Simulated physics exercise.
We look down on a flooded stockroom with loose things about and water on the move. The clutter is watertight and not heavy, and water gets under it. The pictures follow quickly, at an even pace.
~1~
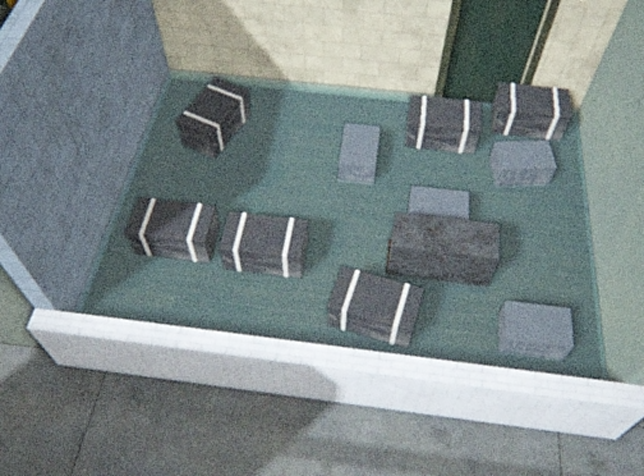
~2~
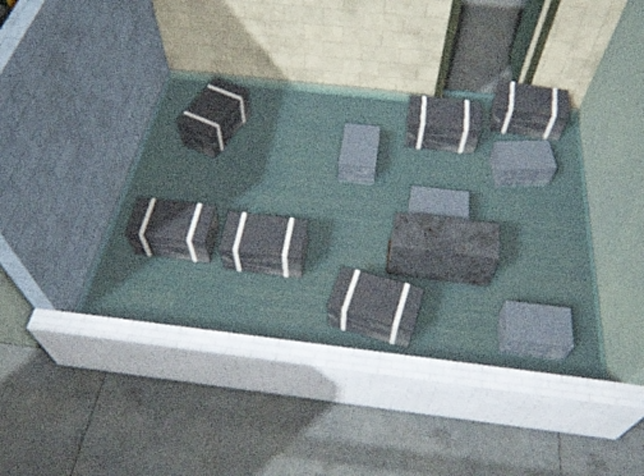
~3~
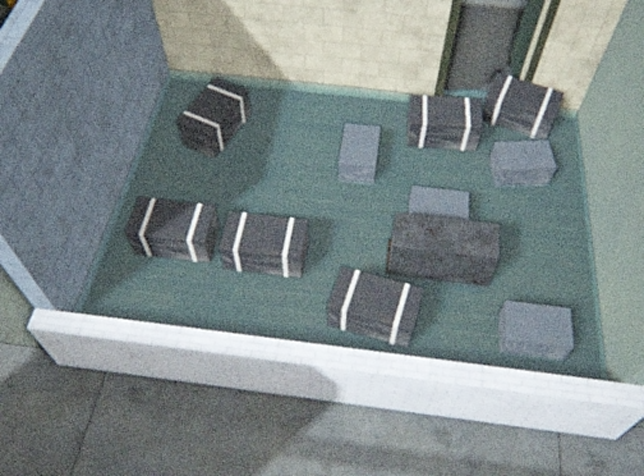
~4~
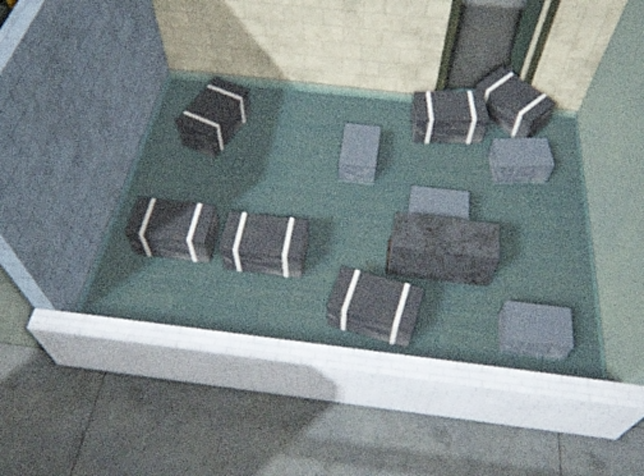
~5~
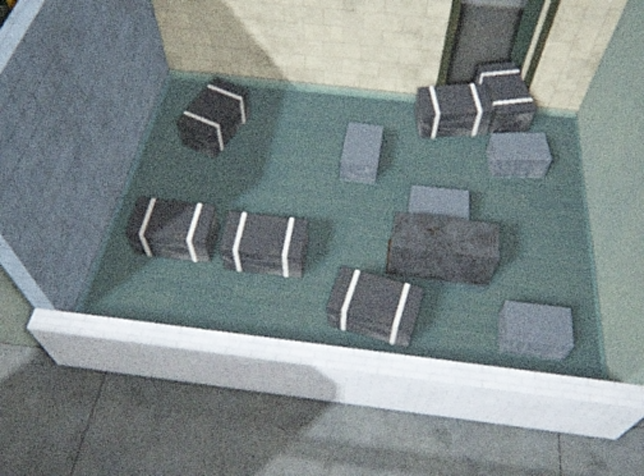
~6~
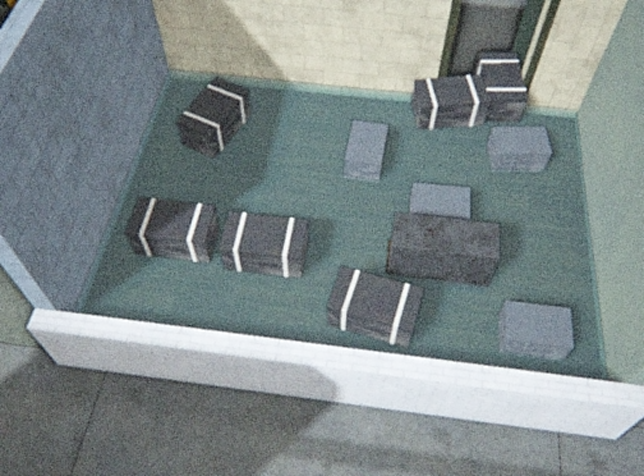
In a flooded stockroom, a dark door at the back opened, then the strapped trunk in the far right corner turned and drifted left against its neighbour, and both edged back toward the doorway.
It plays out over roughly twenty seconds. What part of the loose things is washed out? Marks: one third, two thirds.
It is between one and two thirds.
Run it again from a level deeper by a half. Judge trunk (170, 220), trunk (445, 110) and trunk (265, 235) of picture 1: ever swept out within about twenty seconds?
In turn: Stays, yes, no.
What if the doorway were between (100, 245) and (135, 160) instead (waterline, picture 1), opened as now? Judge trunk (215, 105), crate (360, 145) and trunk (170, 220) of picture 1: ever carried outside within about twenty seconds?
In that order: Out, carried outside, out.
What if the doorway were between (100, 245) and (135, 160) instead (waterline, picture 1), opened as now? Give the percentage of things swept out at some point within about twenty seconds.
Close to 40 %.
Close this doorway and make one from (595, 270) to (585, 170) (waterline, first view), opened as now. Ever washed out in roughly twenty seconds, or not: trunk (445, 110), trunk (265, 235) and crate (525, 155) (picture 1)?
In that order: Gone, stays, through.
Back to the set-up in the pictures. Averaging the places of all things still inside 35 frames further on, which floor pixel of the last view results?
Close to (360, 224).
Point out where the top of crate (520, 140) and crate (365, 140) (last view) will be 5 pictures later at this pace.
Roughly at (524, 107) and (398, 133).
A moment on, 2 of 10 are out; 8 afloat.
Next, 4 of 10 are out; 6 afloat.
Later, 5 of 10 are out; 5 afloat.
In the end, 5 of 10 are out; 5 afloat.
